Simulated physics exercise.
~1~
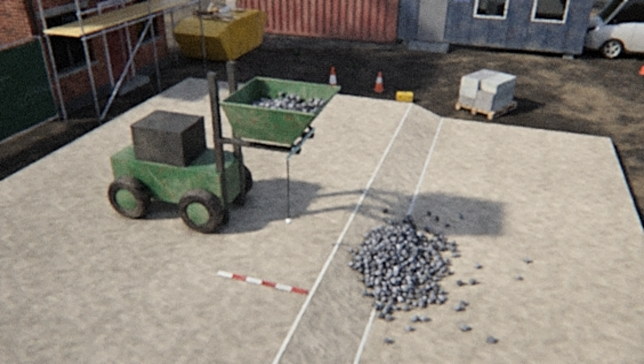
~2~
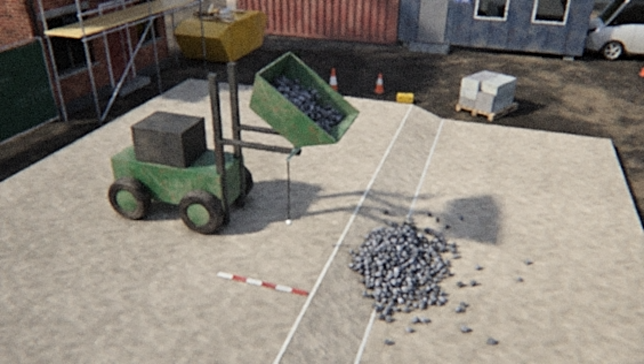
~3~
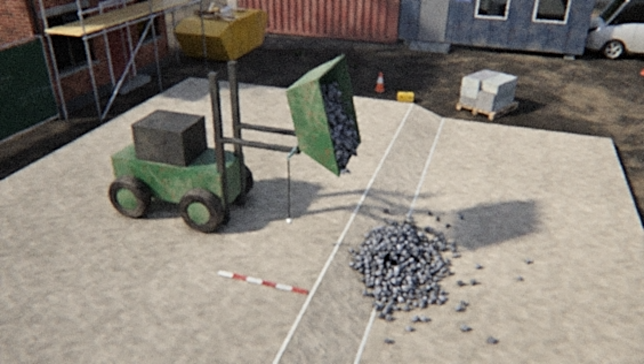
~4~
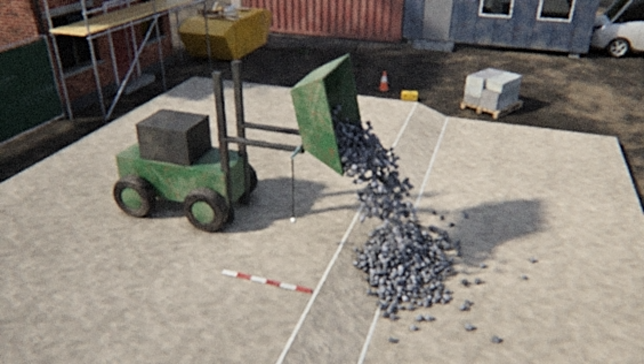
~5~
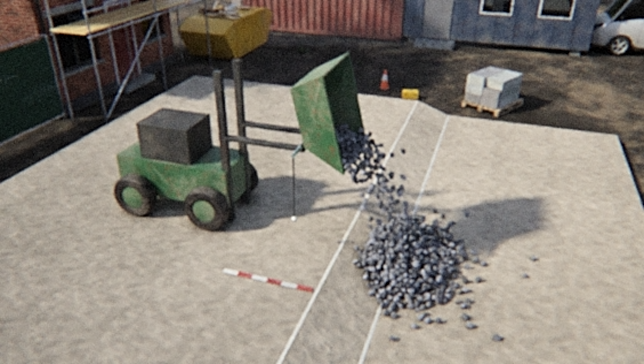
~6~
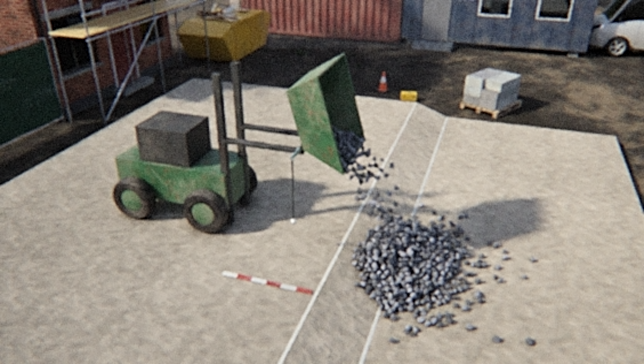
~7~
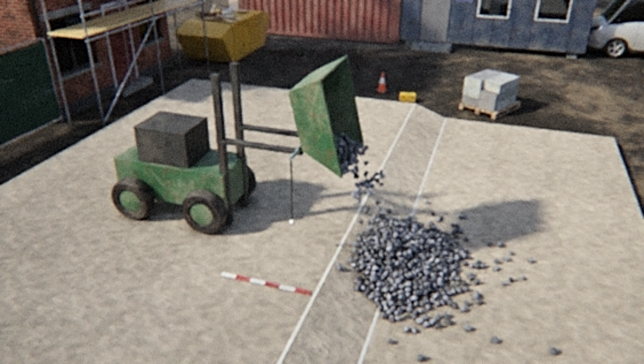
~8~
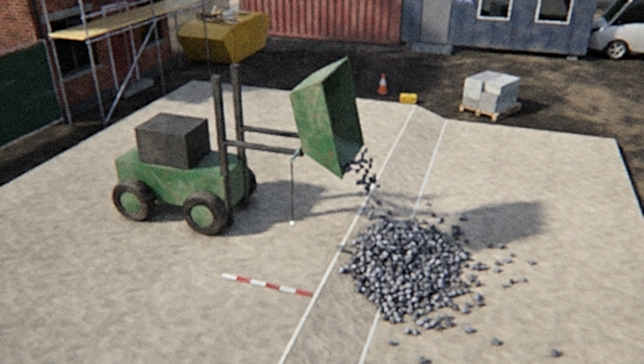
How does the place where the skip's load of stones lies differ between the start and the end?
At the start the load sits up in the raised green skip. By the end nearly all of it lies lower down and further right, on the enlarged heap on the ground, with only a few stones still dropping from the lip.
